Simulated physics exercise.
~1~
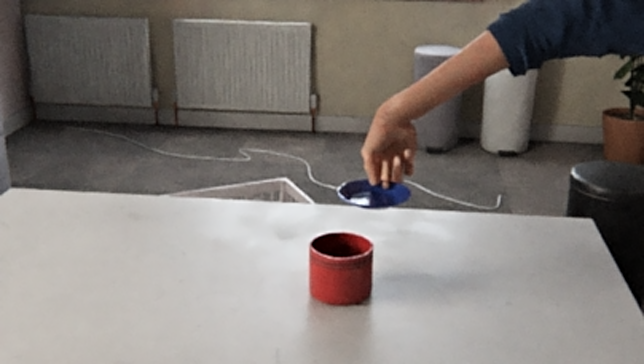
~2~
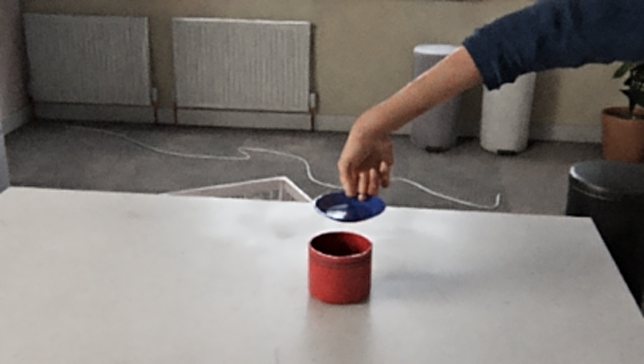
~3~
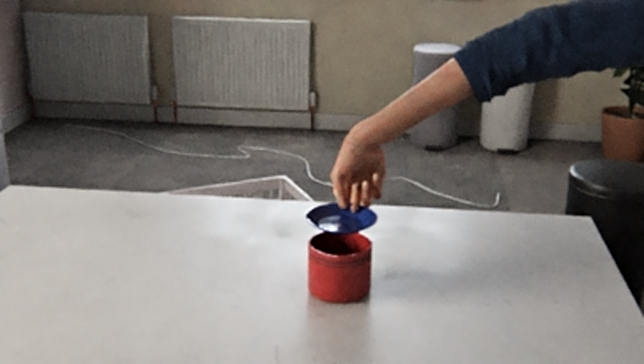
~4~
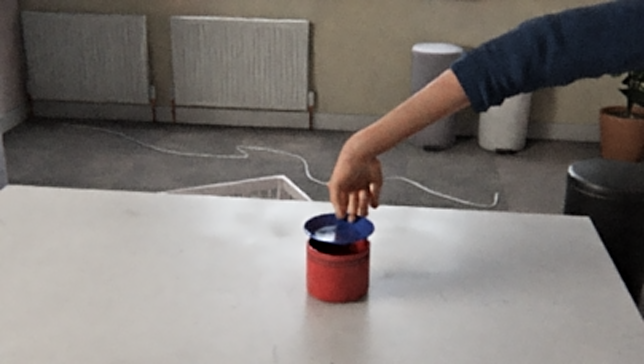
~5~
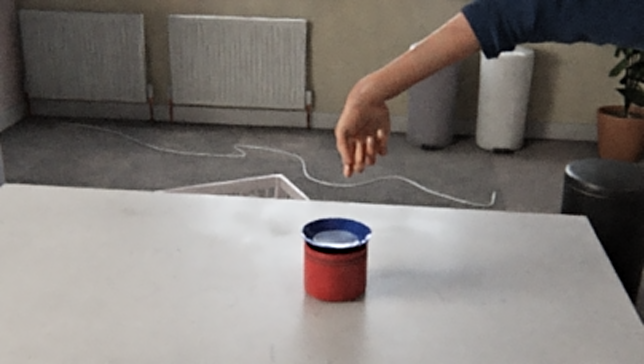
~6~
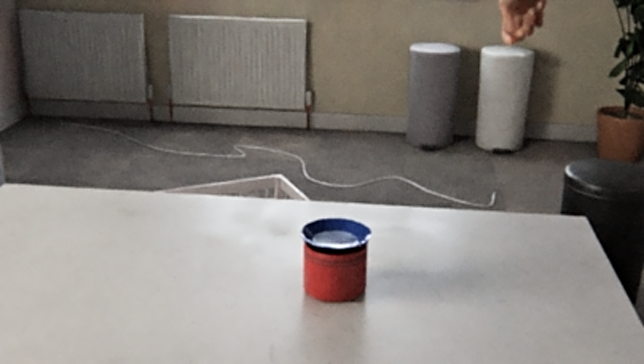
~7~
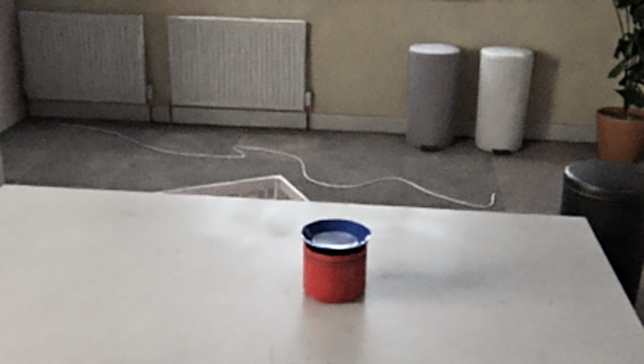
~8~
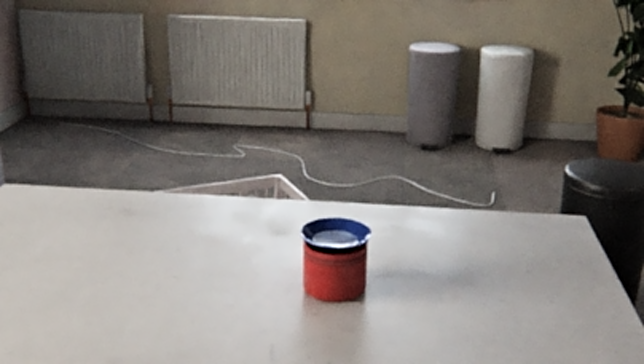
The clip opens on a pale tabletop with an open red container, while a hand reaching in from the right holds a small blue plate above it and slightly to the right. The hand moves the plate left and down until it hovers over the container's mouth. It then lowers the plate onto the rim, fingers still touching it. The grip opens, and the hand lifts off and draws back toward the upper right, leaving the view. The blue plate stays still on top of the red container, covering its opening like a lid.
